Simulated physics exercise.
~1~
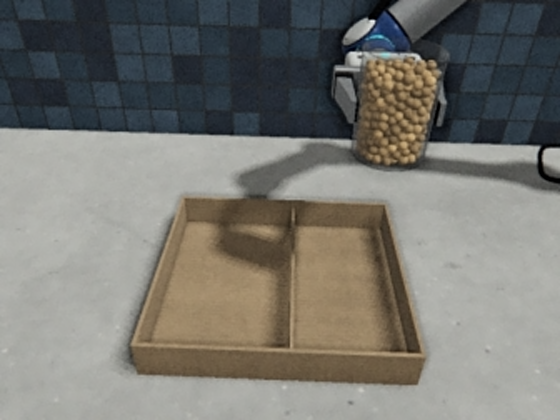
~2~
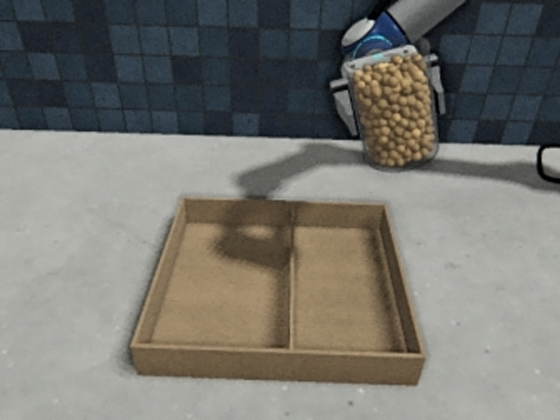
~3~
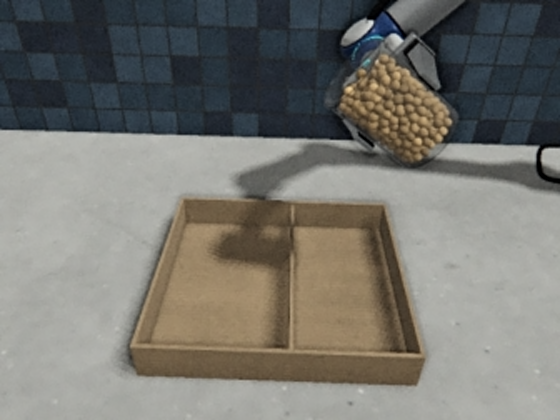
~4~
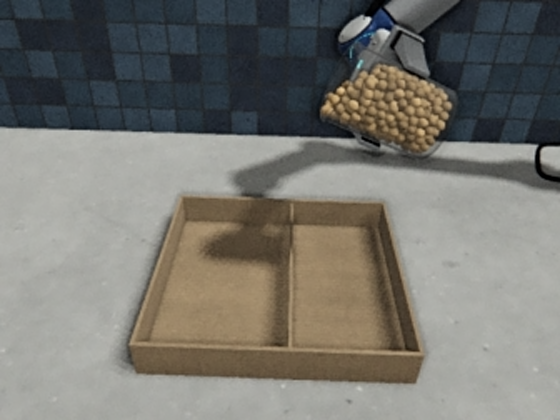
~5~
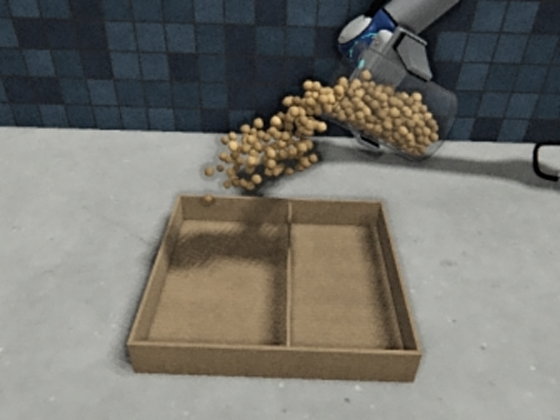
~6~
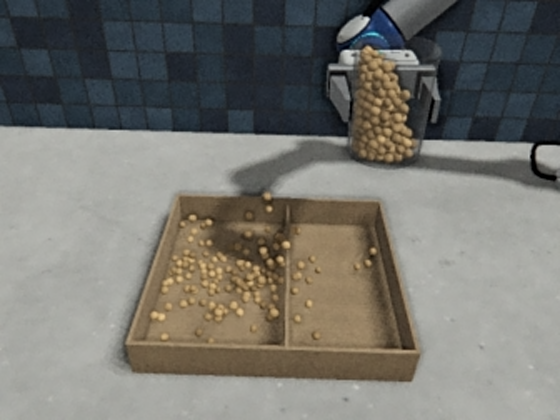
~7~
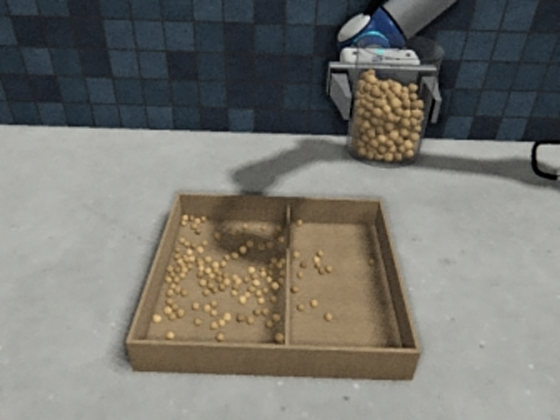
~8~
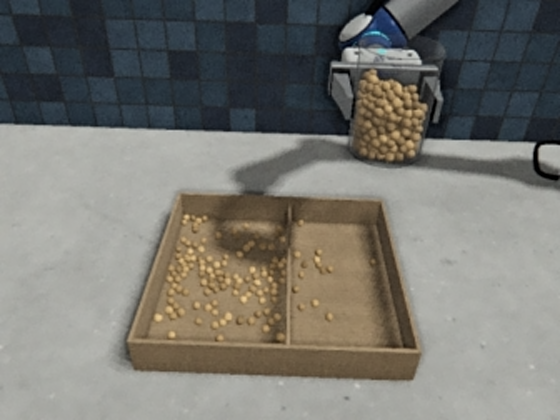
A clear tumbler full of dried chickpeas, held upright by a robot gripper, begins to lean to the left above a pale countertop. It tips further until it lies nearly on its side, the chickpeas sliding toward its mouth. A thick stream then spills out to the left, toward a shallow brown tray split by a cross wall. The gripper swings the tumbler back upright while the last loose chickpeas drop and scatter. Finally everything rests, with most spilled chickpeas in the tray's left part, a few in the right, and many still inside the tumbler.
